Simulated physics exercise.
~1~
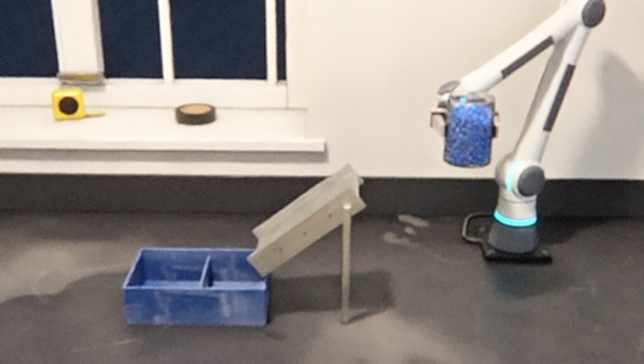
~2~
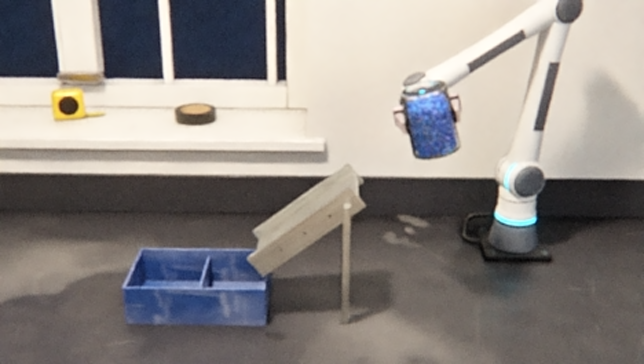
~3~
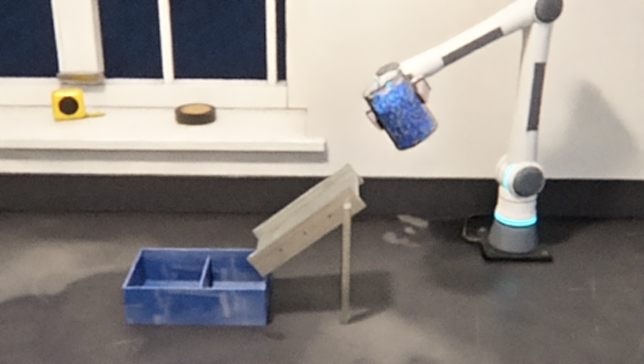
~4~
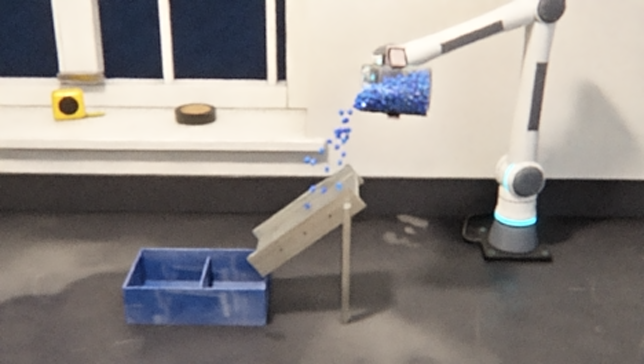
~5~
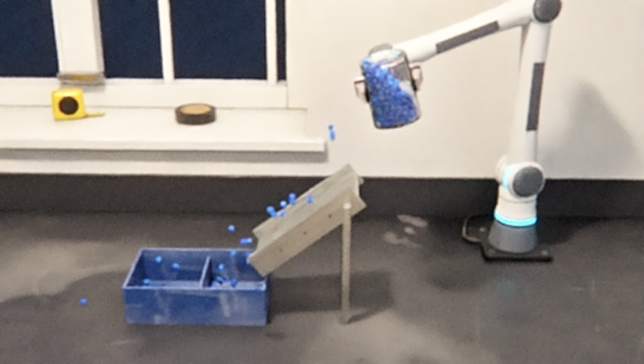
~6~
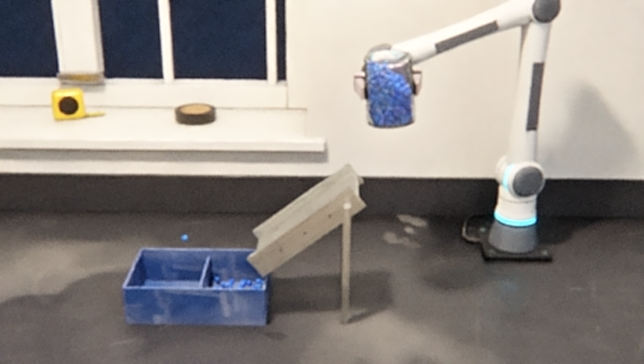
A robot arm tips some blue beads down a chute into a divided box, then straightens the beaker.
